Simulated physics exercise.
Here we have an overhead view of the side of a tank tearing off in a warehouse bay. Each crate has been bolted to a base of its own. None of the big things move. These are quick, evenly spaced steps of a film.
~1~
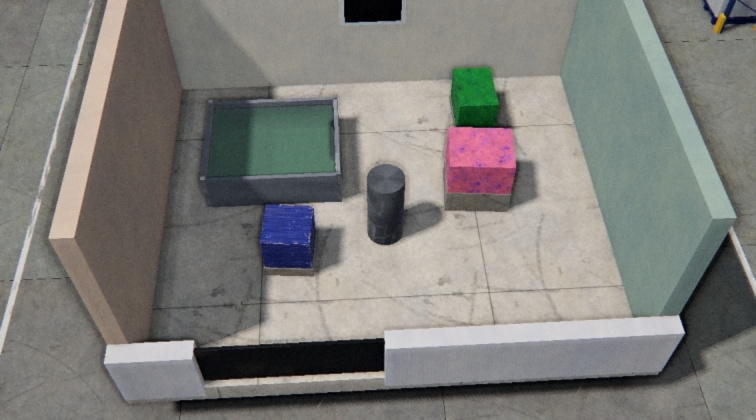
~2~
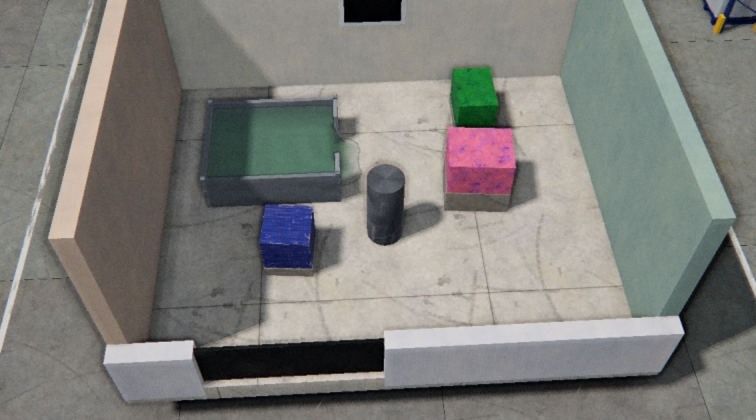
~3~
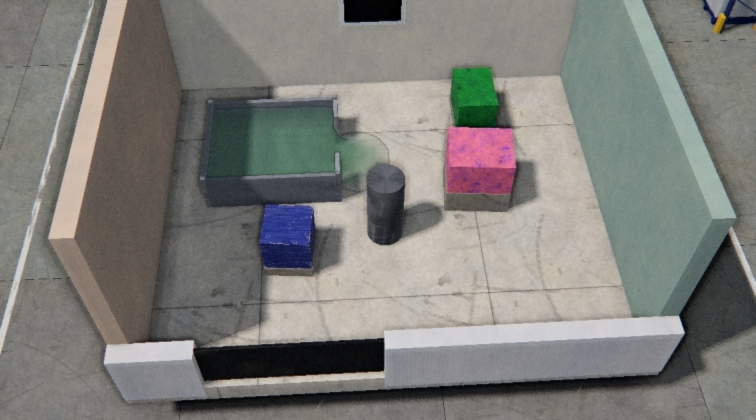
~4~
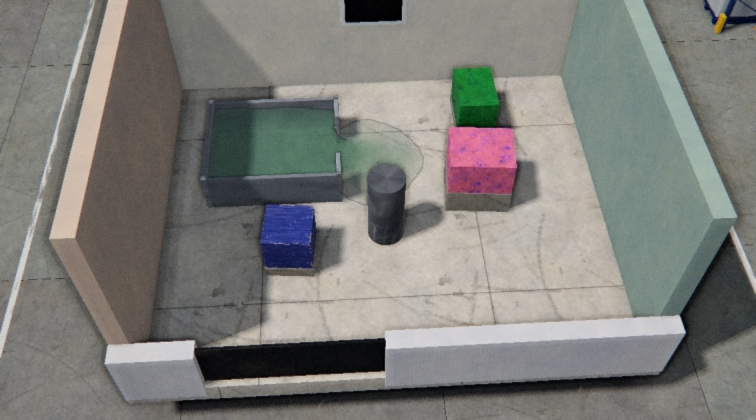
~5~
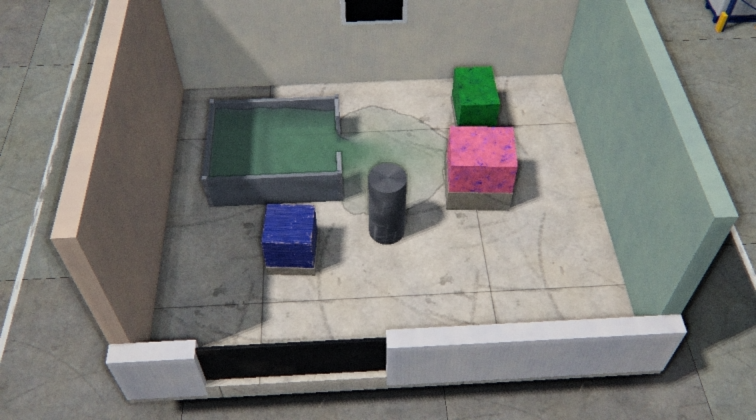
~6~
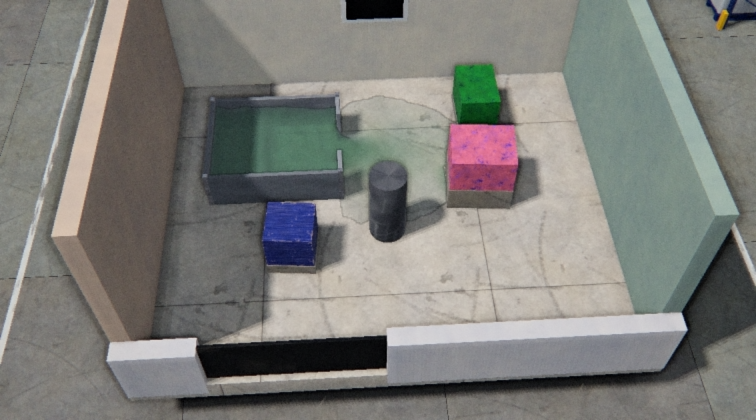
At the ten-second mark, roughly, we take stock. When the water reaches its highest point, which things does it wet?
One by one: Blue crate: Remains dry; green crate: Becomes wet; pink crate: Remains dry.
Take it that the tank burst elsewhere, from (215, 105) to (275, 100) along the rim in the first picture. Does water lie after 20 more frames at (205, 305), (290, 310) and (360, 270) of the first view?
Point by point: Drenched, unwetted, unwetted.
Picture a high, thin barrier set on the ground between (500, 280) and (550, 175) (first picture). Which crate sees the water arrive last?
It's the blue one.
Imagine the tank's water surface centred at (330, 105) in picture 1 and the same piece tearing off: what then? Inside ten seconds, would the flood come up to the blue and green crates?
Well, the blue crate holds out, and the green crate is drenched as well.
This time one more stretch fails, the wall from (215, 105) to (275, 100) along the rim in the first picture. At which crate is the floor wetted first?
Answer: The green-painted one.
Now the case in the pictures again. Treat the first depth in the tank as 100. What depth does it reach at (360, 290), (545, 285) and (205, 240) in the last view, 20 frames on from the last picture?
Going in order, roughly 2, 2 and 0 %.
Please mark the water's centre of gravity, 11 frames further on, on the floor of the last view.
Near (349, 160) in the last view.
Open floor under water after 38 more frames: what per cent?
My best guess is some 70 %.
A moment on, water covers 20 % of the floor; the blue crate not reached, the green crate water round its plinth, the pink crate water round its plinth.
Next, water covers 35 % of the floor; the blue crate not reached, the green crate water round its plinth, the pink crate water round its plinth.
Then, water covers 50 % of the floor; the blue crate not reached, the green crate water round its plinth, the pink crate water round its plinth.
Later, water covers 70 % of the floor; the blue crate water round its plinth, the green crate water round its plinth, the pink crate water round its plinth.
In the end, water covers 95 % of the floor; the blue crate stayed above the water, the green crate was topped, the pink crate stayed above the water.
